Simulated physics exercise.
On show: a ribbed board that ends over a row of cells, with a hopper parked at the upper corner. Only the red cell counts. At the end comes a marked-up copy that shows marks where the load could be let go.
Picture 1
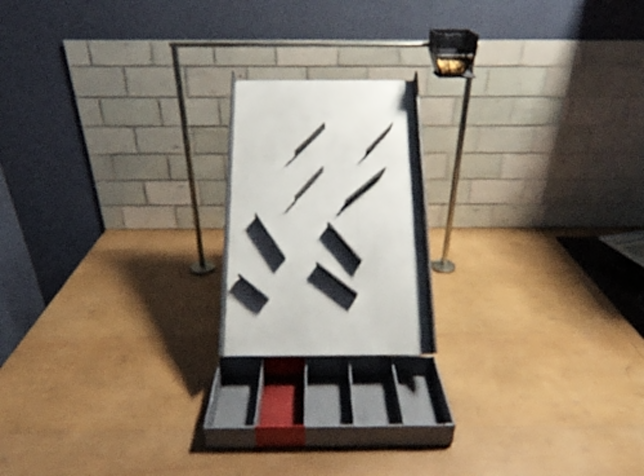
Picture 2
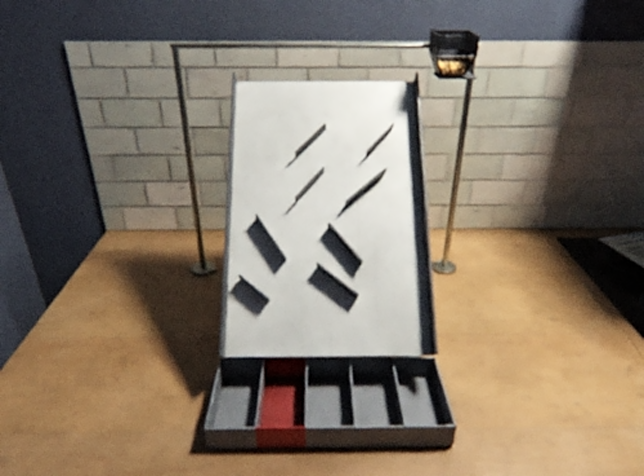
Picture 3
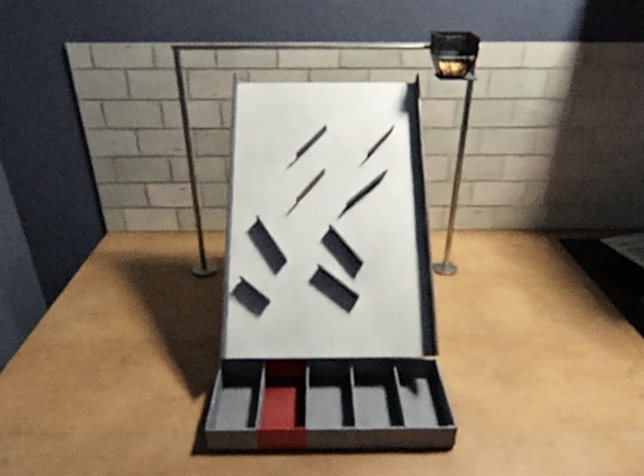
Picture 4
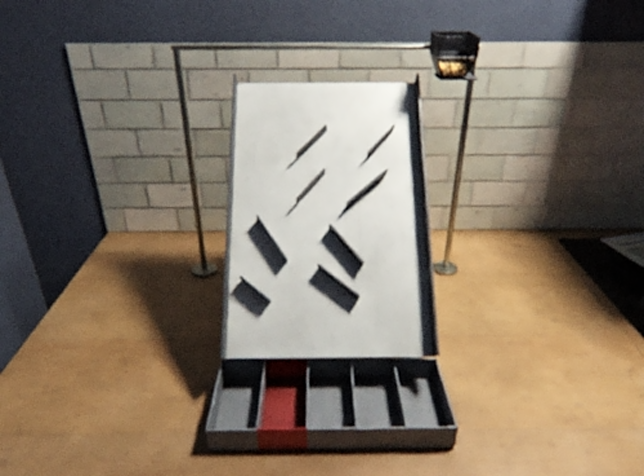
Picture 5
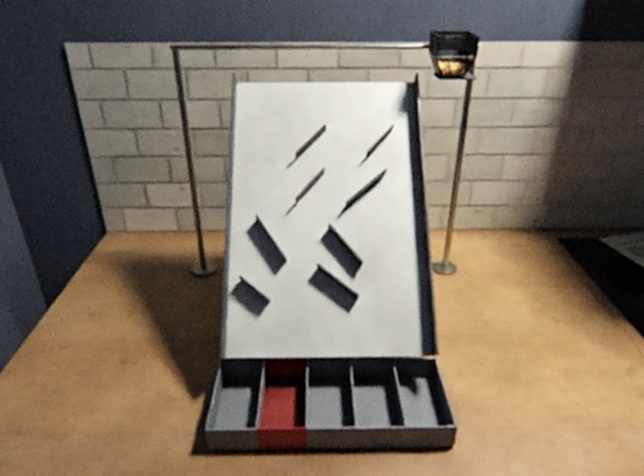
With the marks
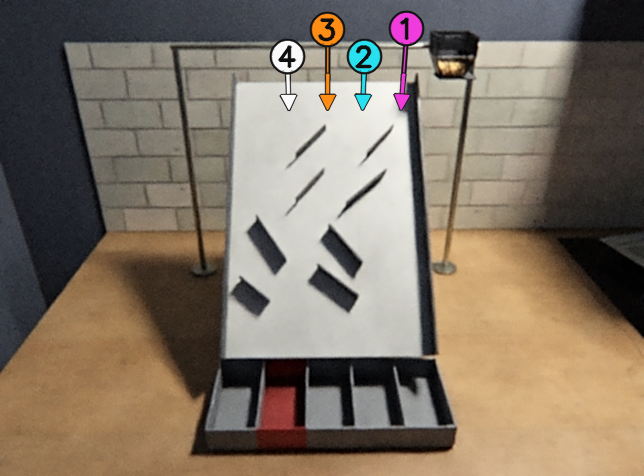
On a wooden table, a small hopper stays still above a white ribbed board.
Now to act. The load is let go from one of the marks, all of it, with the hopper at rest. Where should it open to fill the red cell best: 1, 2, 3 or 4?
The best mark is 2.
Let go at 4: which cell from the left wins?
The third from the left.
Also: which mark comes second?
It is 3.
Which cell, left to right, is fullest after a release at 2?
The second from the left.
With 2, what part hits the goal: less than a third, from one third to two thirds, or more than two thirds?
From one third to two thirds.
On the marked copy, mark 1 meets the board at (401, 104); mark 2 meets the board at (362, 104); mark 3 meets the board at (327, 104); mark 4 meets the board at (288, 104).
With 1, a small part in the red cell, most in other cells, a stray few outside the box.
With 2, about half in the red cell, about half in other cells, a stray few outside the box.
With 3, about a quarter in the red cell, most in other cells.
With 4, none in the red cell, all in other cells.
